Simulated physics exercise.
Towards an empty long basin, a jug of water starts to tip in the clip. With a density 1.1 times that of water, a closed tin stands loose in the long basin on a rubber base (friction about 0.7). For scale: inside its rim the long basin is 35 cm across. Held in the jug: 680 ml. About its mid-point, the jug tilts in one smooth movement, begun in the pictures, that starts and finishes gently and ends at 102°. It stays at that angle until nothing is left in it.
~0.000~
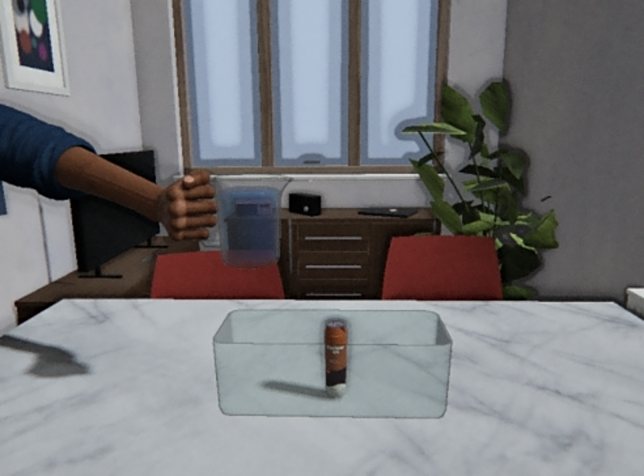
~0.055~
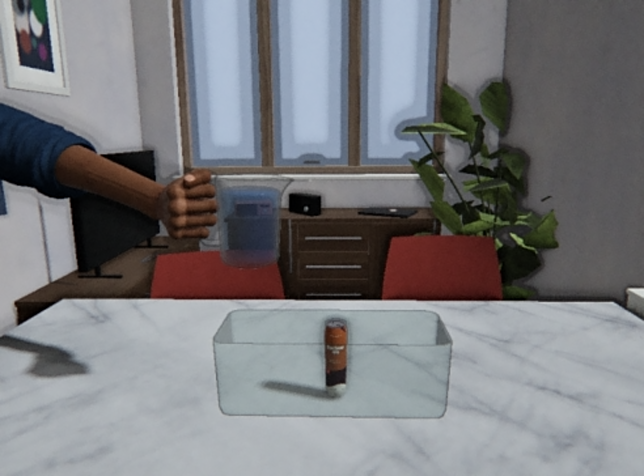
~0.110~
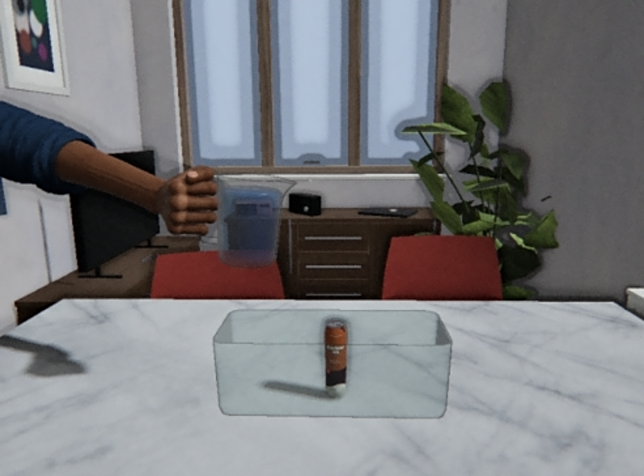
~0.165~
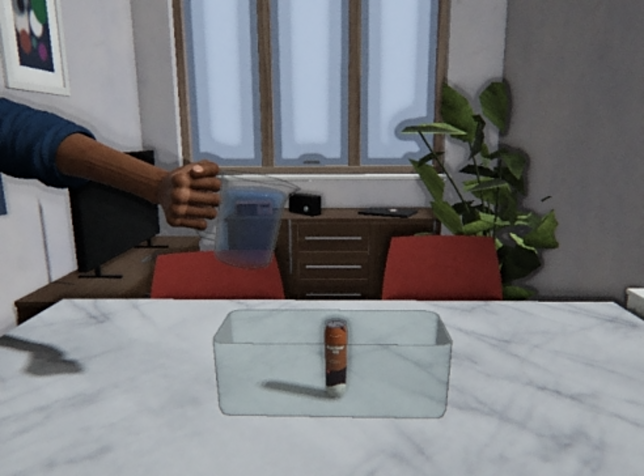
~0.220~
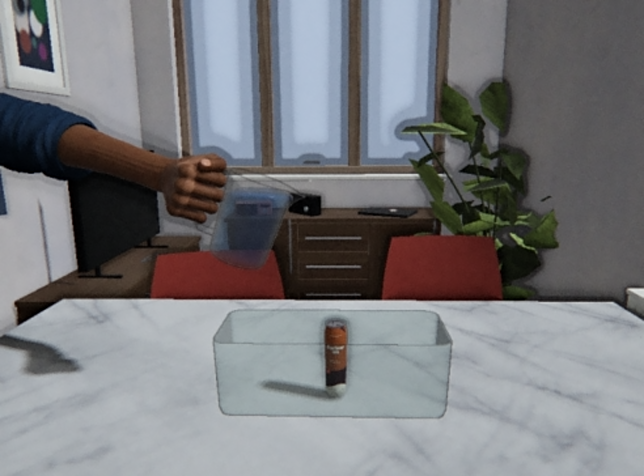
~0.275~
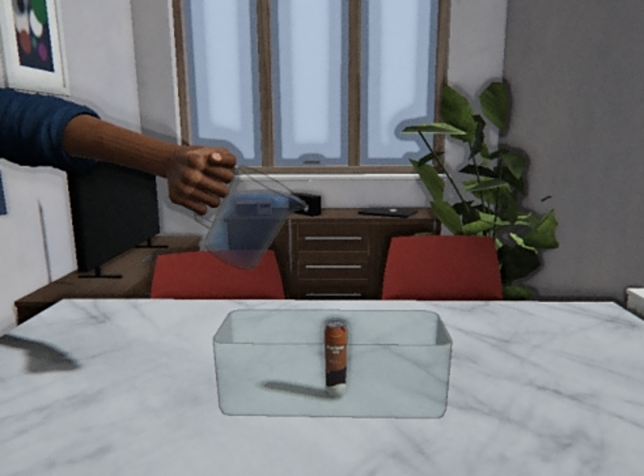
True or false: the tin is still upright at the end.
True.
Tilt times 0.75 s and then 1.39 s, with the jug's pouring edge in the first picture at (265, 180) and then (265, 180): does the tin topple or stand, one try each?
First it goes over; then it topples.
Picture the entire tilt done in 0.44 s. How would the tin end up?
The tin keeps standing.
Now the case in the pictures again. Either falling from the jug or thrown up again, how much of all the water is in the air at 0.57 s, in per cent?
Roughly 24 percent.
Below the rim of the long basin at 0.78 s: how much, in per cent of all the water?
Around 54 in a hundred.
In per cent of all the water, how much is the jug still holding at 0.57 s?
Around 66 percent.
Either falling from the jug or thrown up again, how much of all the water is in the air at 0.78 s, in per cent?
Near 24 per cent, I'd say.
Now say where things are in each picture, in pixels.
It leans 0°; its right rim is at (294, 178); the water meets the walls at (219, 190) and (281, 190); the long basin's rim runs from (222, 326) to (444, 328); the tin's top is at (336, 327), in the first picture.
It leans 1°; its right rim is at (295, 179); the water meets the walls at (219, 189) and (282, 190), in the second picture.
It leans 5°; its right rim is at (297, 182); the water meets the walls at (222, 188) and (283, 191), in the third picture.
It leans 12°; its right rim is at (301, 188); the water meets the walls at (224, 189) and (287, 192), in the fourth picture.
It leans 20°; its right rim is at (305, 196); the water meets the walls at (225, 199) and (295, 195), in the fifth picture.
It leans 30°; its right rim is at (309, 206); the water meets the walls at (223, 205) and (305, 200), in the sixth picture.
Then, 0.57 s in, the tilt is 88° and 66 per cent is still to pour; the tin stands where it began.
Then, 0.78 s in, the tilt is 102° and 21 per cent is still to pour; the tin stands where it began.
Then, 1.01 s in, the tilt is 102° and 4 per cent is still to pour; the tin stands where it began.
Then, 1.25 s in, the tilt is 102° and 0 per cent is still to pour; the tin stands where it began.
Finally, the tin stands where it began.
